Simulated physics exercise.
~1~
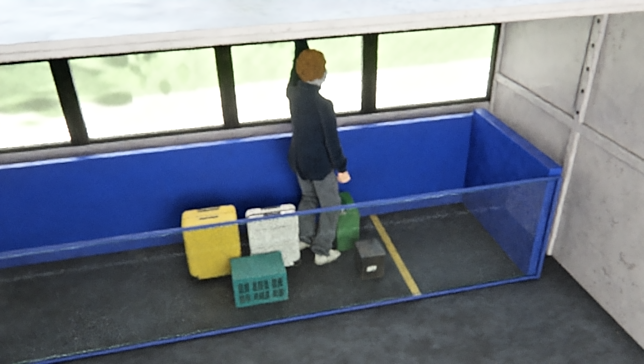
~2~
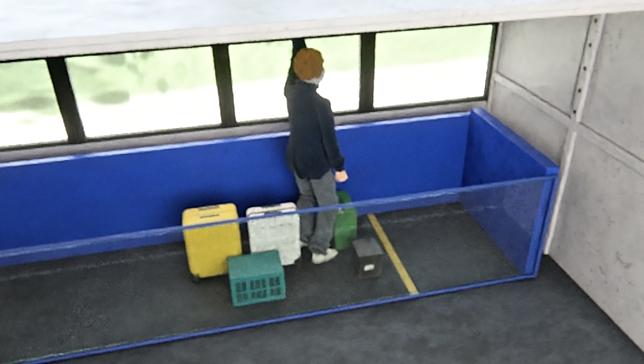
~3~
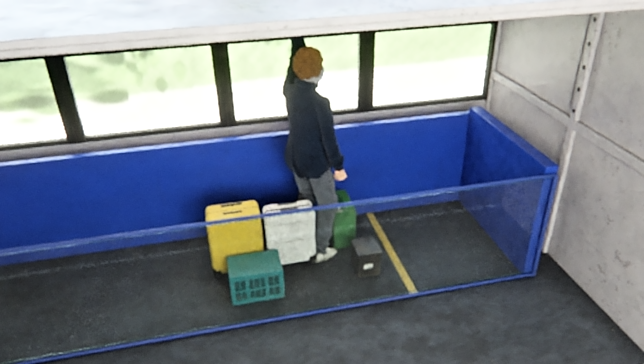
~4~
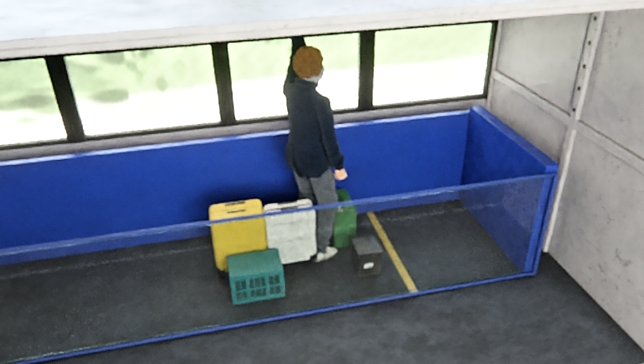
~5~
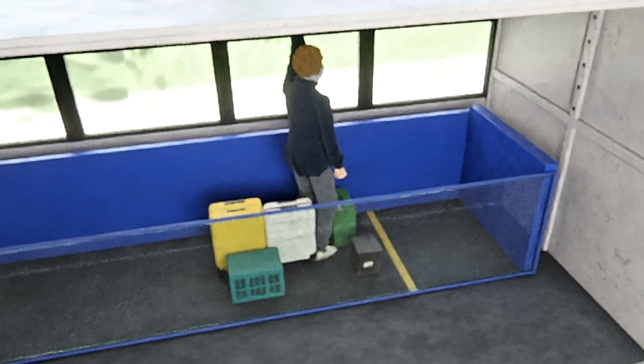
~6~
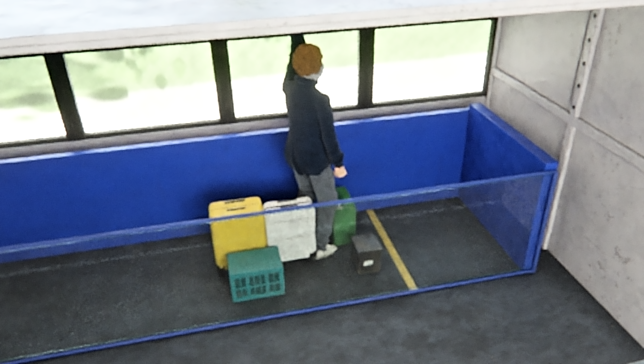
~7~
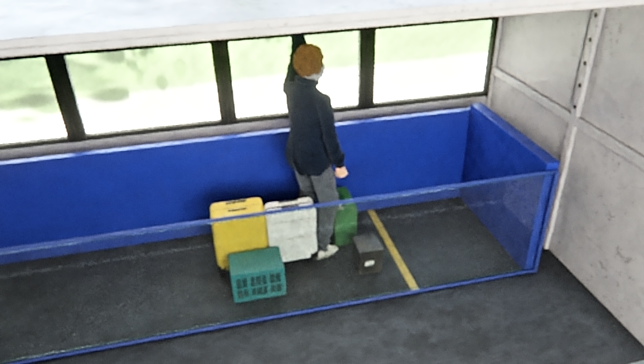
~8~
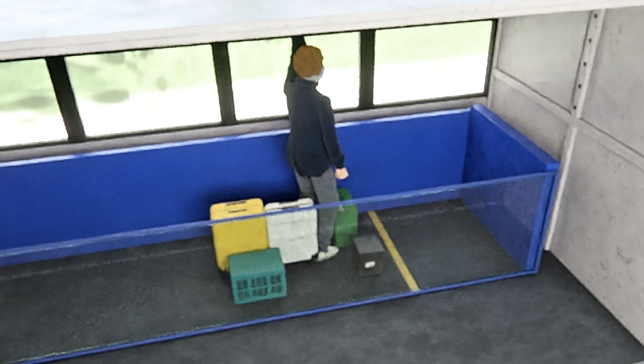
Yellow and white cases sliding slightly right beside a standing traveller, then resting with the other luggage short of a yellow line.
